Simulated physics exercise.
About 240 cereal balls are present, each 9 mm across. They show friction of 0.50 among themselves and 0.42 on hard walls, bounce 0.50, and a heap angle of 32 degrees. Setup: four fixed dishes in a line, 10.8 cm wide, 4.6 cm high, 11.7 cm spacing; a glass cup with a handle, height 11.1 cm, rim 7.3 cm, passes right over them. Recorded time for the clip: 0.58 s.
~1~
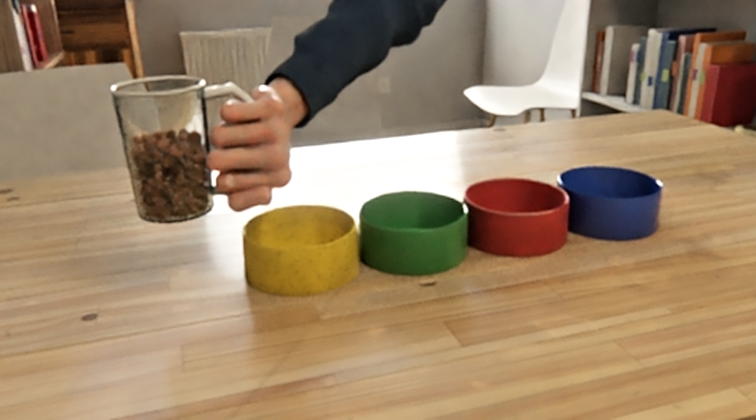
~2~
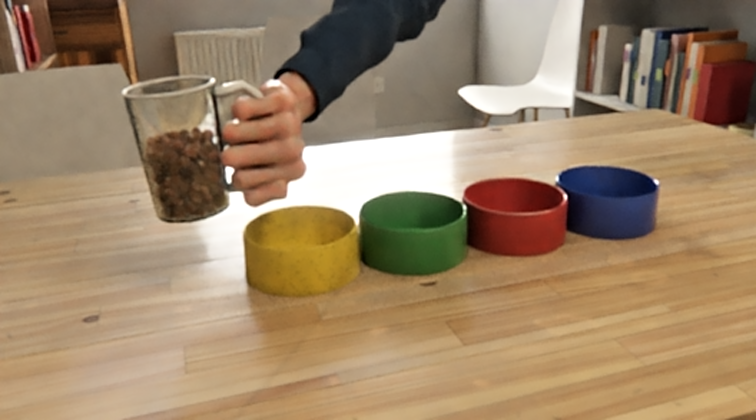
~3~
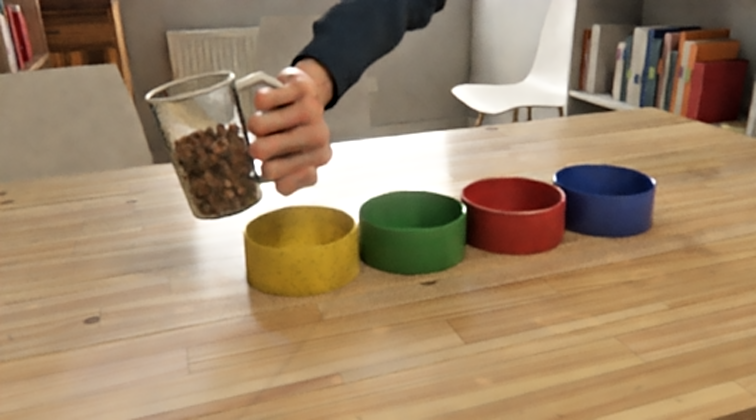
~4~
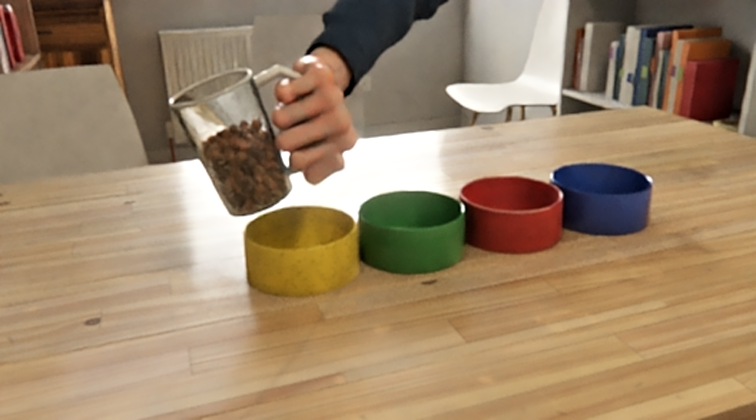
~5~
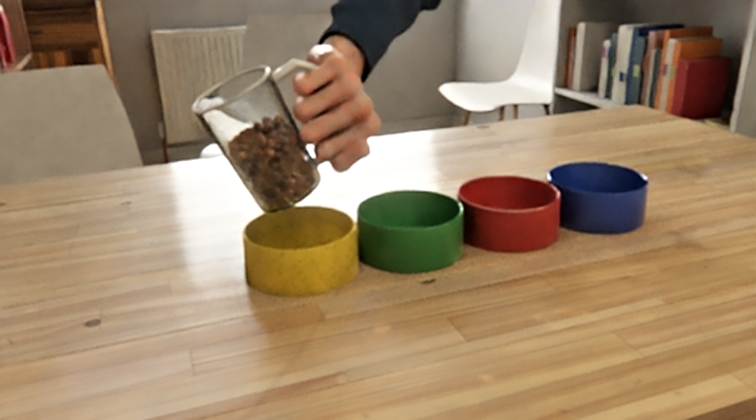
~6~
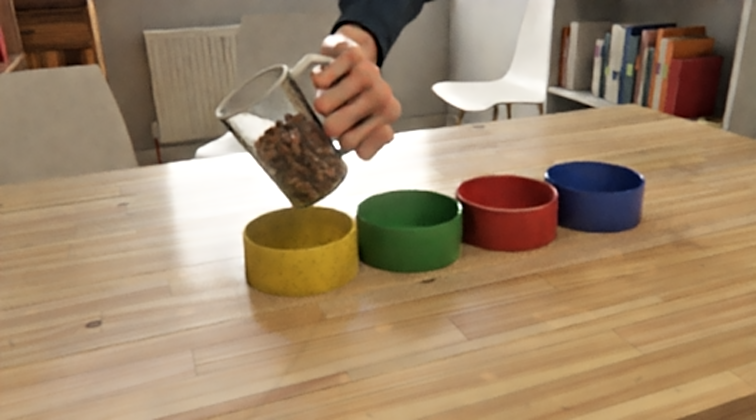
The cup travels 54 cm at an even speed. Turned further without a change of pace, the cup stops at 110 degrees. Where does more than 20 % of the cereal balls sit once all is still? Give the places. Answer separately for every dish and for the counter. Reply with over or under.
Red over, blue over, green under, yellow under, counter under.
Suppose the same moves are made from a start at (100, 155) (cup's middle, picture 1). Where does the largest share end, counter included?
Result - top receiver is red.
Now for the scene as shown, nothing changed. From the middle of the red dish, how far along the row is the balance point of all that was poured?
I'd put it near 5 cm to the right of the dish's middle.
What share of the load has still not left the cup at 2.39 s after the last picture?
I'd say close to 10 per cent.
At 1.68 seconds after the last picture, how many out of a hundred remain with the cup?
Somewhere near 55 per cent of the load.
Then, 1.01 s after the last picture, tilt 89 degrees; cup holds 100 %.
Then, 1.68 s after the last picture, tilt 110 degrees; cup holds 55 %, red 45 %.
Then, 2.39 s after the last picture, tilt 110 degrees; cup holds 10 %, red 55 %, blue 35 %.
In the end, red 55 %, blue 45 %, green 0 %, yellow 0 %, counter 5 %.
